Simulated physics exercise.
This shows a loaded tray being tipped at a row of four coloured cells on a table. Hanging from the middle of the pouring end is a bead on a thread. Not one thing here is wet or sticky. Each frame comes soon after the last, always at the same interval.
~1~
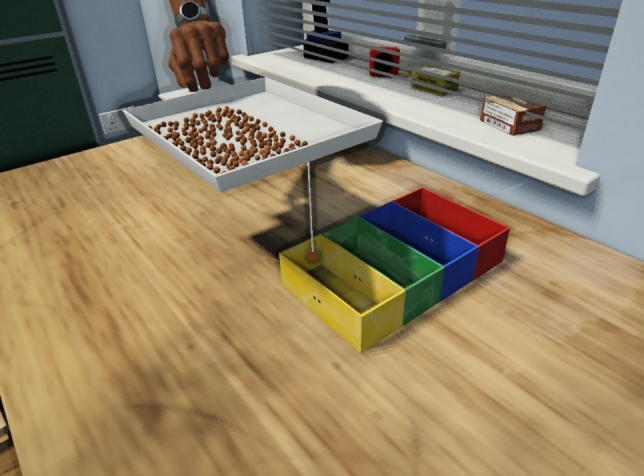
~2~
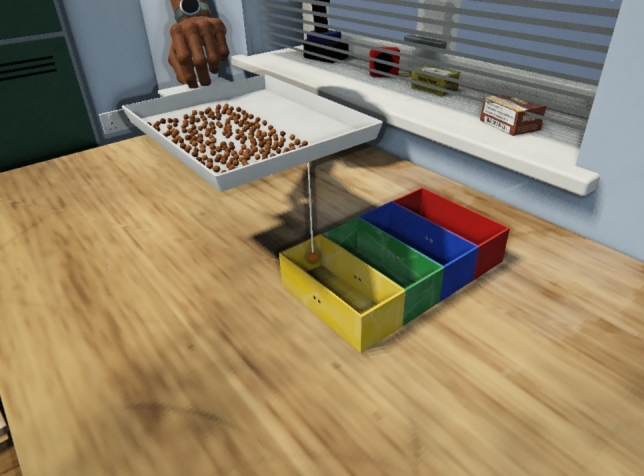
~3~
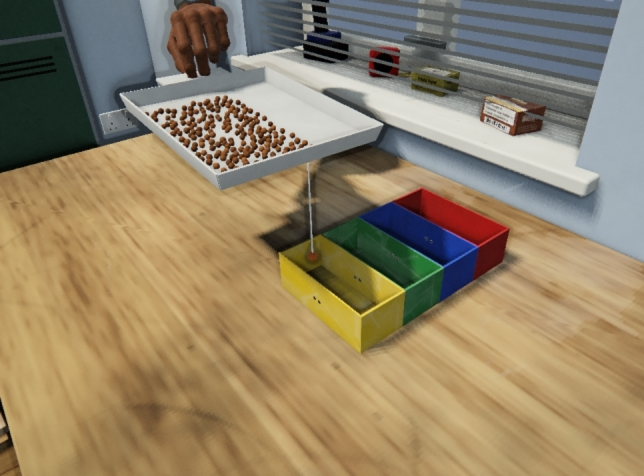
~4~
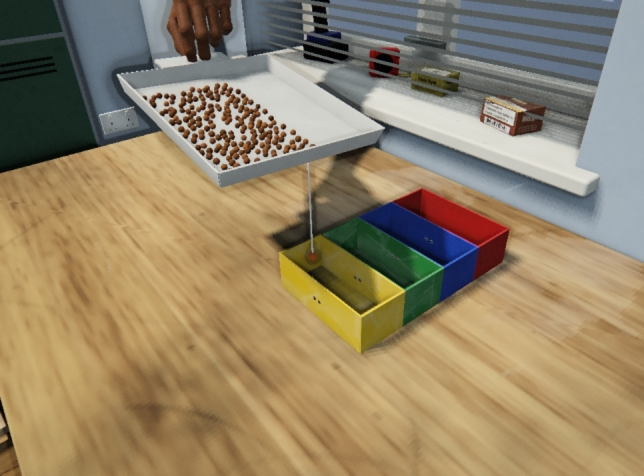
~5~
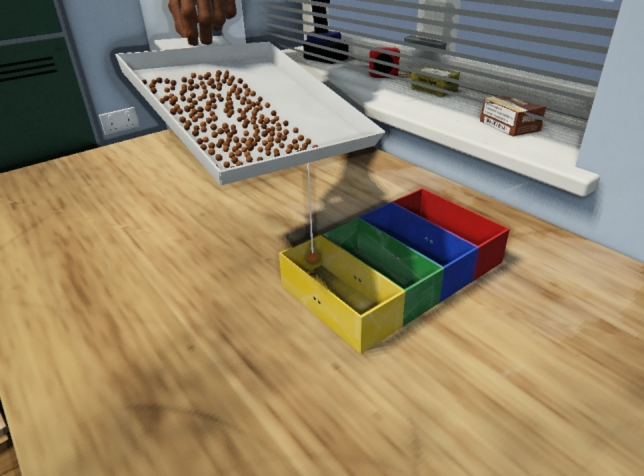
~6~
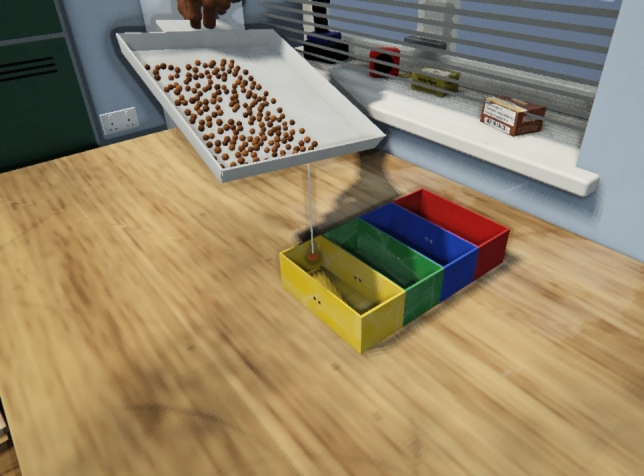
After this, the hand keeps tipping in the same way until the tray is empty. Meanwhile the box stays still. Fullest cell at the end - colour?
Green.
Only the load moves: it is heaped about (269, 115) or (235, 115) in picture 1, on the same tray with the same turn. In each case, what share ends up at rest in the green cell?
You'd get near 80 percent first and near 80 percent next.
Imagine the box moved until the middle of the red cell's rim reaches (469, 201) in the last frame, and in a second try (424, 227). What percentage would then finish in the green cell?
You'd end up with around 10 per cent and then around 30 per cent.
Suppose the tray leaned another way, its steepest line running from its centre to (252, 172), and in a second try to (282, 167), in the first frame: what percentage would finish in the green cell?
0 %, give or take, and then 0 %.
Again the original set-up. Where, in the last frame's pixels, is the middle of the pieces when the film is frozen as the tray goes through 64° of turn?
Roughly at (333, 153).
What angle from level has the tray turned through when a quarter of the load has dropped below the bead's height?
That happens at close to 90 degrees.
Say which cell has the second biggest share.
Number two is the yellow one.
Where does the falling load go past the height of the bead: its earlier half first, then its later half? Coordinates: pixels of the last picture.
The first part passes (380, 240); everything after passes (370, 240).
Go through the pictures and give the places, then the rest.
The first picture shows corners of the pouring end (218, 173) and (376, 121), level; middle of the load (228, 138), cereal balls; bead on its thread (313, 256); yellow cell (382, 318); green cell (423, 293); blue cell (459, 271); red cell (491, 251).
The second picture shows corners of the pouring end (218, 172) and (377, 121), level; middle of the load (228, 136).
The third picture shows corners of the pouring end (219, 171) and (377, 124), tipped barely, lowest at the right corner; middle of the load (227, 131).
The fourth picture shows corners of the pouring end (220, 169) and (378, 127), tipped a little, lowest at the right corner; middle of the load (227, 123).
The fifth picture shows corners of the pouring end (222, 167) and (379, 130), tipped clearly, lowest at the right corner; middle of the load (229, 115).
The sixth picture shows corners of the pouring end (224, 166) and (380, 133), tipped clearly, lowest at the right corner; middle of the load (235, 110), every one on the move; yellow cell (383, 319); green cell (423, 294); blue cell (459, 271); red cell (491, 252).
Just after the last frame, tray tipped steeply; the larger part on the tray; just a few in the blue cell; just a few in the green cell; about a tenth falling or outside the box.
A moment on, tray tipped past a quarter turn; roughly a quarter on the tray; roughly a quarter in the green cell; about a tenth in the yellow cell; about a tenth in the blue cell; just a few in the red cell; roughly a quarter falling or outside the box.
Further on, tray tipped past a quarter turn; roughly two thirds in the green cell; roughly a quarter in the yellow cell; about a tenth in the blue cell; just a few in the red cell; just a few falling or outside the box.
When it is over, tray tipped past a quarter turn; roughly two thirds in the green cell; roughly a quarter in the yellow cell; about a tenth in the blue cell; just a few in the red cell; just a few outside the box.
